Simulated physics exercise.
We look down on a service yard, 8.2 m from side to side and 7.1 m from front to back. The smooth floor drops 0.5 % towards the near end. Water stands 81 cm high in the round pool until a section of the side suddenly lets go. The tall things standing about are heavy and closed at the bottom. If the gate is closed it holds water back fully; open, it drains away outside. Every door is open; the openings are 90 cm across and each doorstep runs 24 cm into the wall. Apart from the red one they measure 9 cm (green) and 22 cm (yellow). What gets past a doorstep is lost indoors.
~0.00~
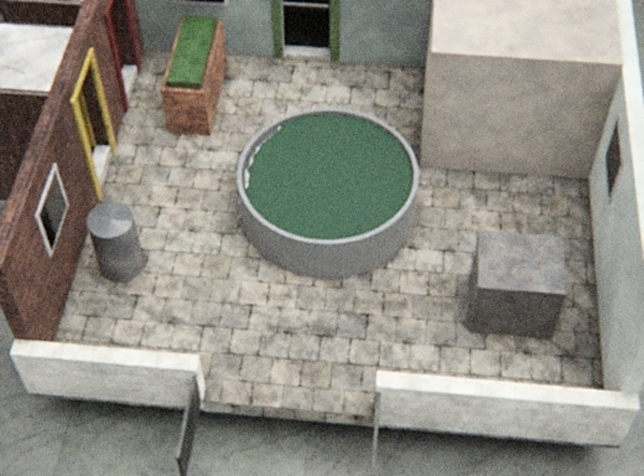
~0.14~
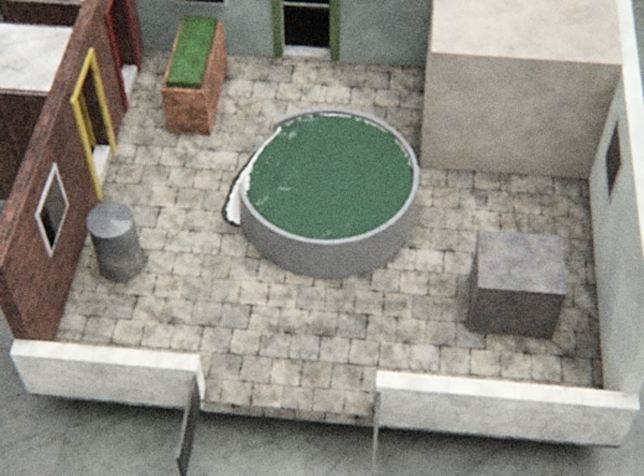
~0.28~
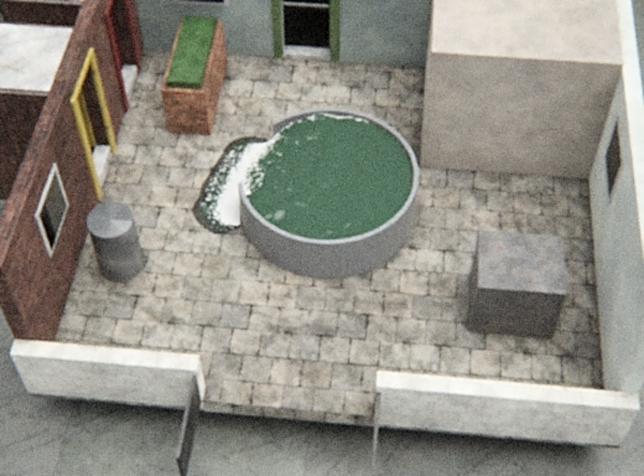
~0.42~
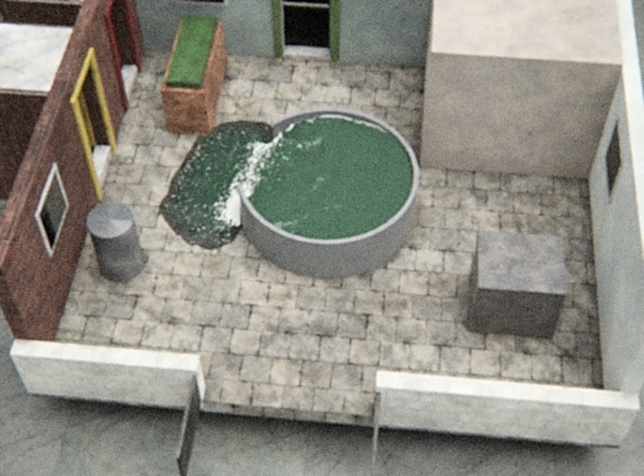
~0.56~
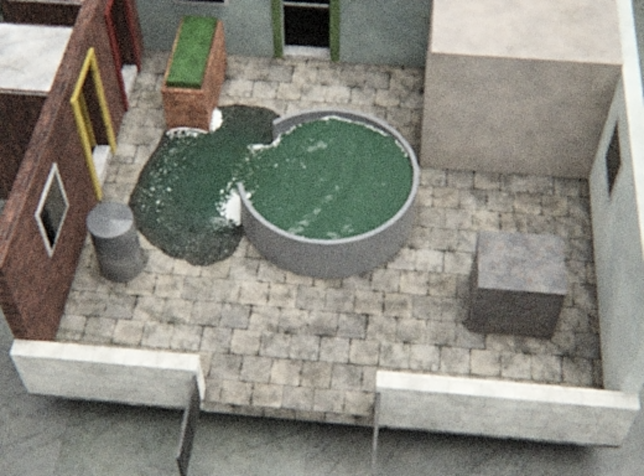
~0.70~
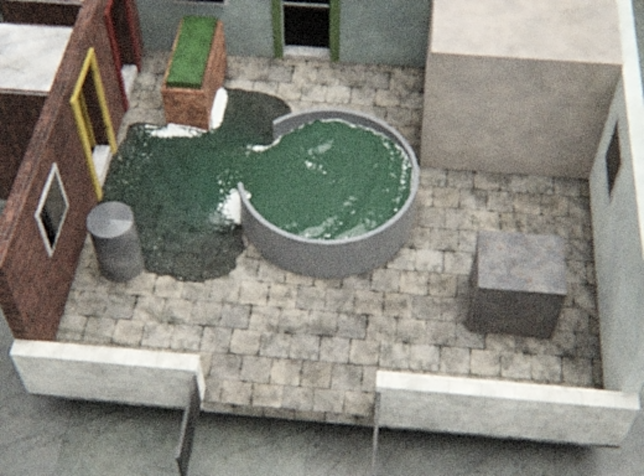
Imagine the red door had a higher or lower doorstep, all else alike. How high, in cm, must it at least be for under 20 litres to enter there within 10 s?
At least 27 cm or so.
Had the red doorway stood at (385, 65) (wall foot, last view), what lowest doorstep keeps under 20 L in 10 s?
Roughly 12.5 cm.
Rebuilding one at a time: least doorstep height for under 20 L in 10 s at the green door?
About 8.5 cm at green.
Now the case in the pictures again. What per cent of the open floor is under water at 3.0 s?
About 40 per cent.
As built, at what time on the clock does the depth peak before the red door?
Near 4.0 s.
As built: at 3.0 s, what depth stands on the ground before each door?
Depths in cm: Green 11, yellow 36, red 14.
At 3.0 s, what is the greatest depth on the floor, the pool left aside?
Roughly 42 cm.
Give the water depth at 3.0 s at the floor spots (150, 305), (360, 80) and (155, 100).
Roughly 2, 3 and 12 cm, in turn.
After 1.4 s water covers 25 % of the floor, deepest (54 cm) near (119, 133); 10 cm at the red door, 0 litres in over its 16 cm doorstep.
After 3.0 s water covers 40 % of the floor, deepest (42 cm) near (143, 57); 14 cm at the red door, 1 litre in over its 16 cm doorstep.
After 10.0 s water covers 95 % of the floor, deepest (19 cm) near (213, 125); 12 cm at the red door, 105 litres in over its 16 cm doorstep.
At the red door as built, the water arrived by 1.1 s and peaked near 29 cm at 4.2 s.
With a doorstep of 25 cm, 30 litres would have come in within the 10 s; with 29 cm, 13 litres. So under 20 litres takes about 27 cm.
